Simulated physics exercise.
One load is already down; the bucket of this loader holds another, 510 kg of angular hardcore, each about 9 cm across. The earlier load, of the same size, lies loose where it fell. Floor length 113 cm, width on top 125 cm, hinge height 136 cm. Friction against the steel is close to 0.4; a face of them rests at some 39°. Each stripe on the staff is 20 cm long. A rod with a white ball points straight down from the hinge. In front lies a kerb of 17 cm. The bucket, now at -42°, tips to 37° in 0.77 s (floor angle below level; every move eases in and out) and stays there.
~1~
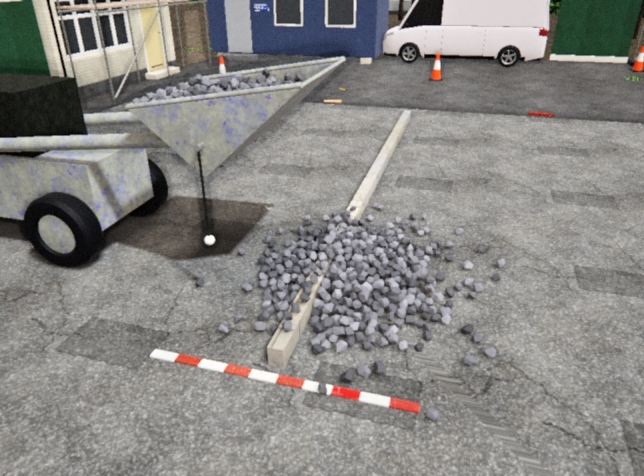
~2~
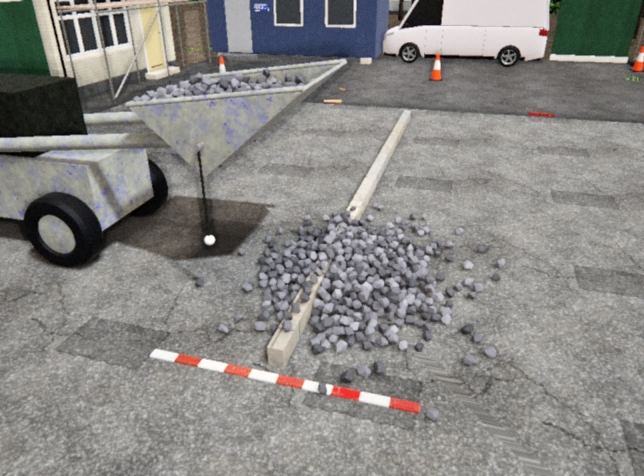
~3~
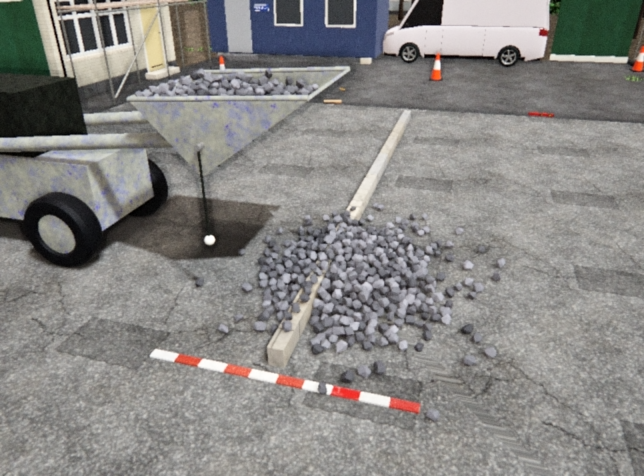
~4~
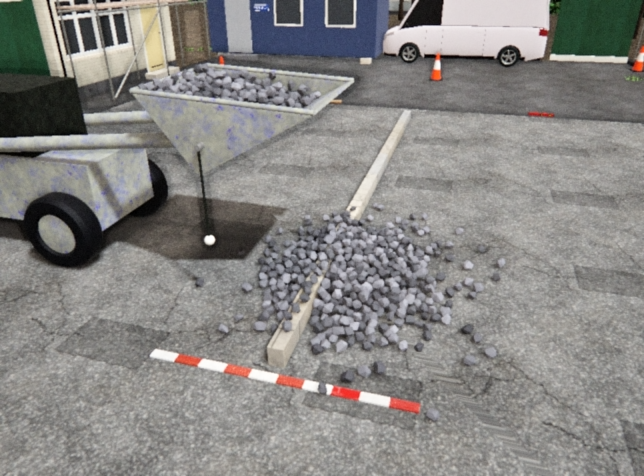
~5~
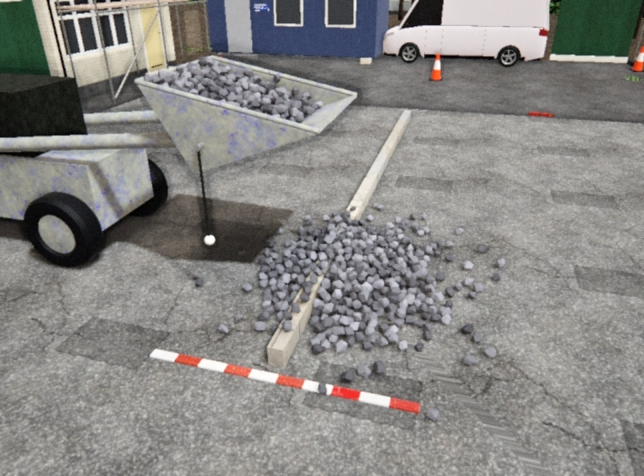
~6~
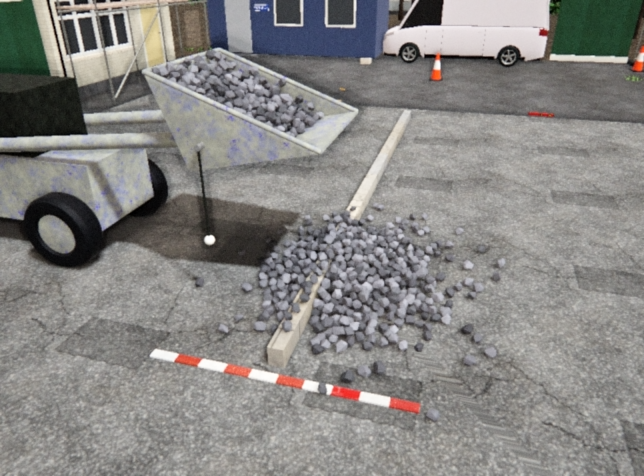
The loader's bucket, full of grey stones, starts tilted back with its front lip raised, then rotates forward, slowly at first. As its lip lowers on the right, more of the stones inside come into view, while the loose pile across the kerb and the striped staff stay still.
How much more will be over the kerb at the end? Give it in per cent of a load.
Some 76 per cent is added.
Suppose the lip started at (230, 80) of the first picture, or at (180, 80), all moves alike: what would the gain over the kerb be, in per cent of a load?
First some 5, then 0 per cent.
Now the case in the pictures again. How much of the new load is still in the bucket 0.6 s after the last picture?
It holds some 95 per cent.
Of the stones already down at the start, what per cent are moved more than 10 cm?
Roughly 10 per cent of them.
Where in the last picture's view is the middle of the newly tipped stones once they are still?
Around (356, 256).
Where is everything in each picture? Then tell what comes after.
In the first frame, the bucket is at -42°, its lip at (302, 85); the top of the load is at (281, 80). The earlier load is highest near (333, 246), 27 cm above ground level, 29 % on this side of the kerb, 71 % over the kerb.
In the second frame, the bucket is at -40°, its lip at (304, 89); the top of the load is at (272, 80).
In the third frame, lip at (308, 98), floor tilted -36°, highest stones at (220, 78).
In the fourth frame, the bucket is at -30°, its lip at (314, 113); the top of the load is at (203, 73).
In the fifth frame, the bucket is at -22°, its lip at (319, 132); the top of the load is at (206, 66).
In the sixth frame, the bucket is at -12°, its lip at (321, 153); the top of the load is at (213, 60).
Then, 0.3 s after the last picture the floor is at 25°; in per cent of one load, 100 in the bucket, 29 on this side of the kerb, 71 over the kerb; the foremost stones are at (484, 298).
Then, 0.6 s after the last picture the floor is at 37°; in per cent of one load, 95 in the bucket, 34 on this side of the kerb, 71 over the kerb; the foremost stones are at (484, 298).
Then, 0.9 s after the last picture the floor is at 37°; in per cent of one load, 44 in the bucket, 49 on this side of the kerb, 107 over the kerb; the foremost stones are at (484, 298).
Then, 3.7 s after the last picture the floor is at 37°; in per cent of one load, 0 in the bucket, 53 on this side of the kerb, 147 over the kerb; the foremost stones are at (494, 277). Net gain over the kerb, 76.
